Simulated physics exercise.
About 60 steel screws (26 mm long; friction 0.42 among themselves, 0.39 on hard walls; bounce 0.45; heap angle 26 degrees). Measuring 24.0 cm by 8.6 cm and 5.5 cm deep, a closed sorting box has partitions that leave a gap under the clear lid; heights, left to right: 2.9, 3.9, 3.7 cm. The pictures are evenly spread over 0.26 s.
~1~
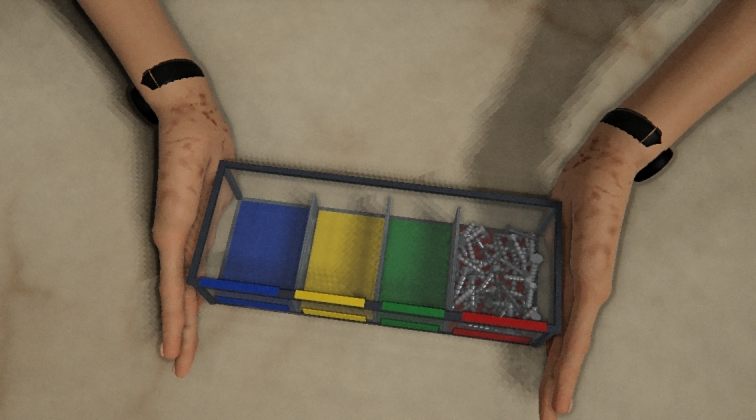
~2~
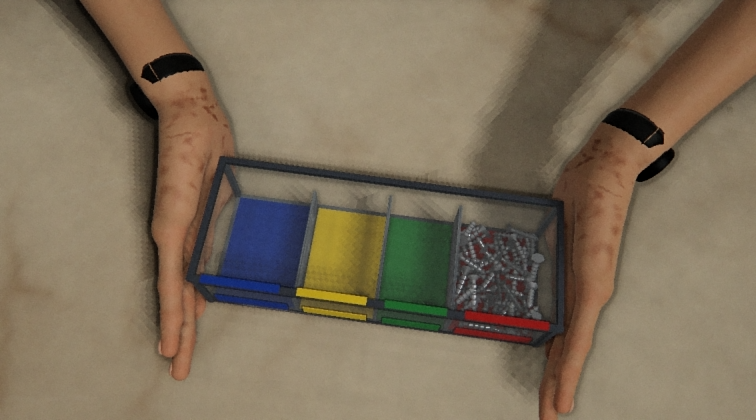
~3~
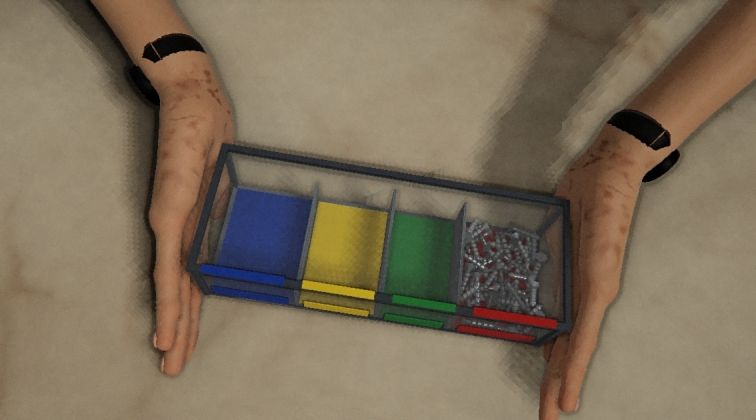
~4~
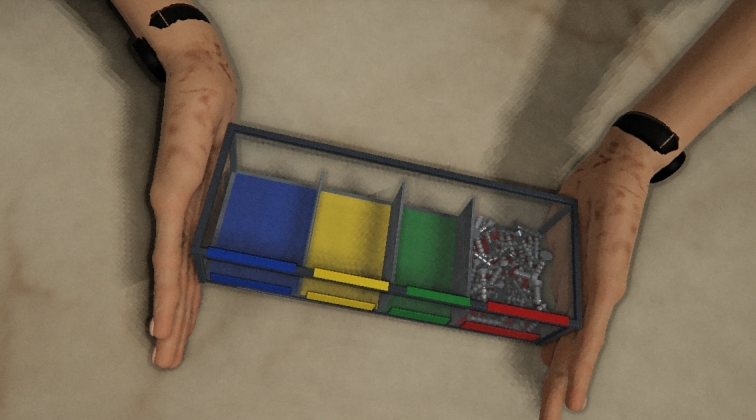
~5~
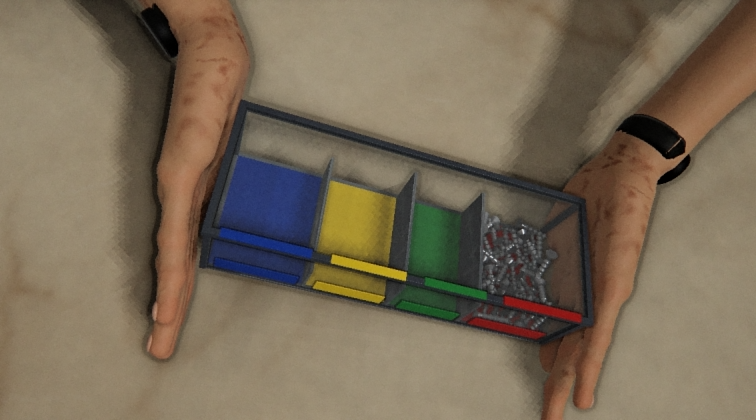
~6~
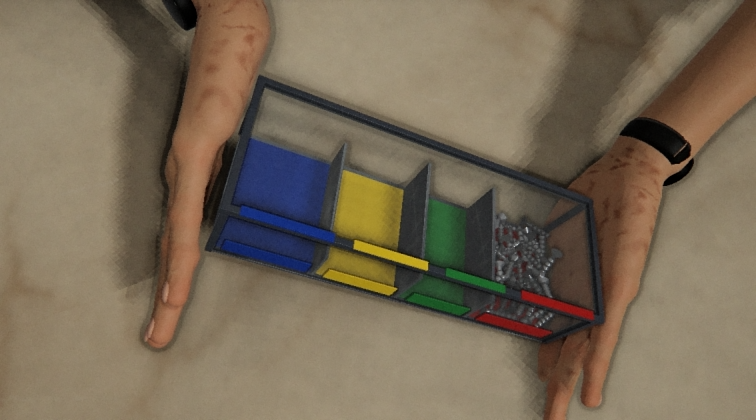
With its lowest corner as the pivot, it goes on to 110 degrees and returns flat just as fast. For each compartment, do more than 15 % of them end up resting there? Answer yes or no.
Red: Yes, blue: No, green: No, yellow: No.
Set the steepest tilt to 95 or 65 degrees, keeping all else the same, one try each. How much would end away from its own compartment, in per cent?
Some 0 and 0 per cent.
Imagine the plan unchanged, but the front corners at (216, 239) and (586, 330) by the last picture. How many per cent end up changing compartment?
I'd put it at about 0 per cent.
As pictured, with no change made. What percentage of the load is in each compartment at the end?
Red 100; blue 0; green 0; yellow 0 (per cent).
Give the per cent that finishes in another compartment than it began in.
That comes to close to 0 percent.
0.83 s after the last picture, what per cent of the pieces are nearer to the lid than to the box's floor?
Share: Approx. 50 %.
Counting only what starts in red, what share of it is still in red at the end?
About 100 in a hundred.
Then, 0.83 s after the last picture, tilt 109 degrees; red 100 %.
Then, 1.39 s after the last picture, tilt 47 degrees; red 100 %.
Then, 2.00 s after the last picture, tilt 0 degrees; red 100 %.
In the end, red 100 %, blue 0 %, green 0 %, yellow 0 %.
